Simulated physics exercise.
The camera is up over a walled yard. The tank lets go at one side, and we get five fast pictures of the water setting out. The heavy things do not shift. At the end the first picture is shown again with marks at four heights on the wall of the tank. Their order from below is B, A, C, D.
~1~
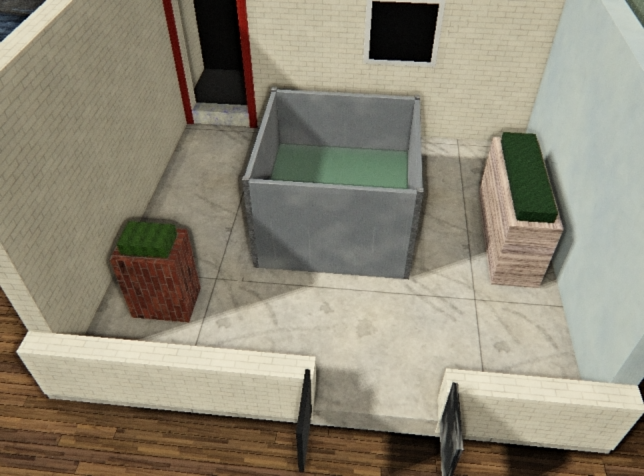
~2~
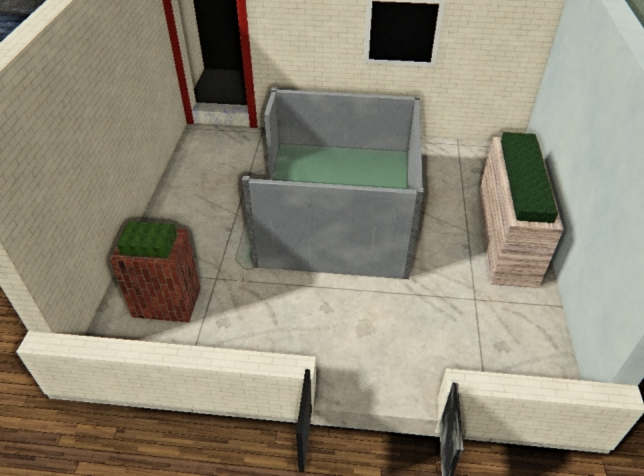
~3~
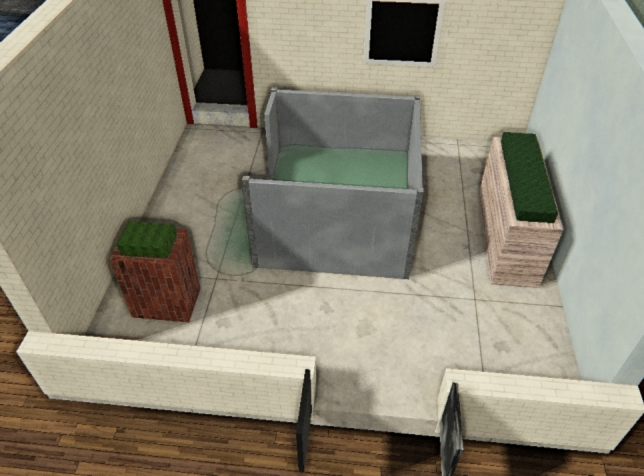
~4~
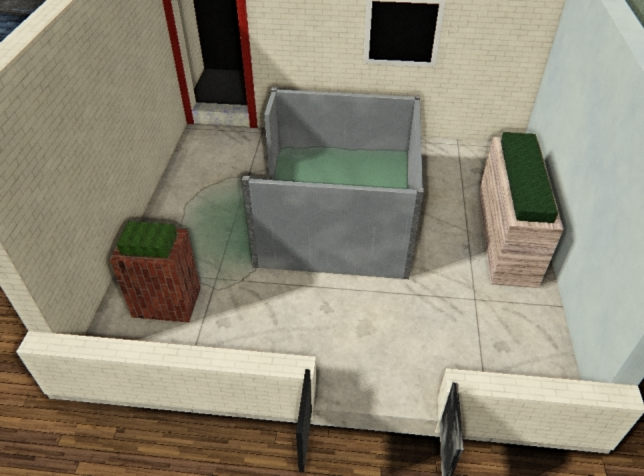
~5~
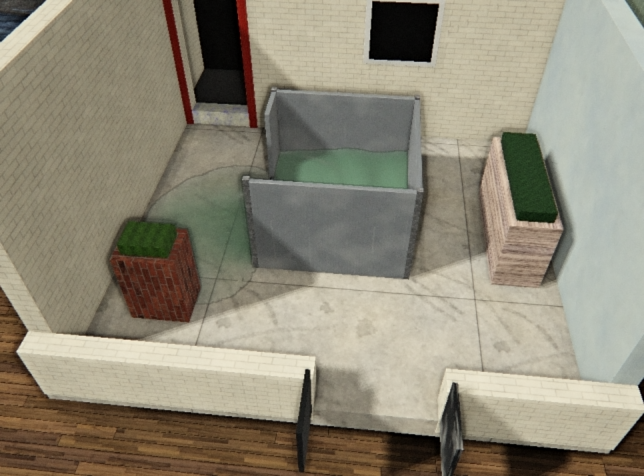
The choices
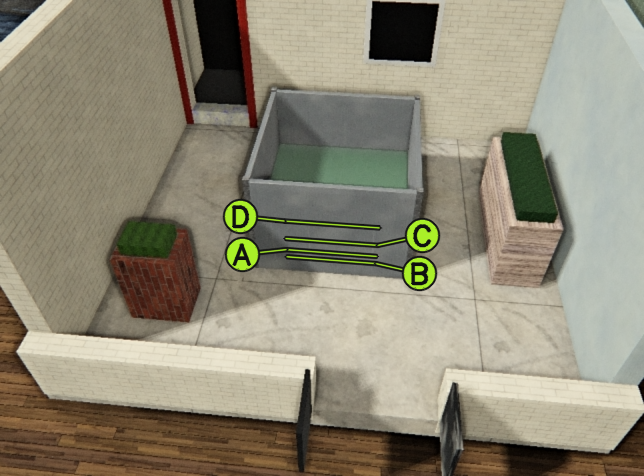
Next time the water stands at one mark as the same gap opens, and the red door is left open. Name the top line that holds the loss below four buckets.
C will do.
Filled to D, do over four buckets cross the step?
Yes, it does.
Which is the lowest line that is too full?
The answer is D.
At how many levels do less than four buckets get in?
Three.
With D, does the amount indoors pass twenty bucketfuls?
No.
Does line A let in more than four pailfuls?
No, not at all.
In lime, A at (331, 253); B at (331, 260); C at (331, 241); D at (331, 224); from the bottom up B, A, C, D.
With A, nothing gets over.
With B, nothing gets over.
With C, a splash gets over, under a bucket.
With D, about 9 bucketfuls get in.
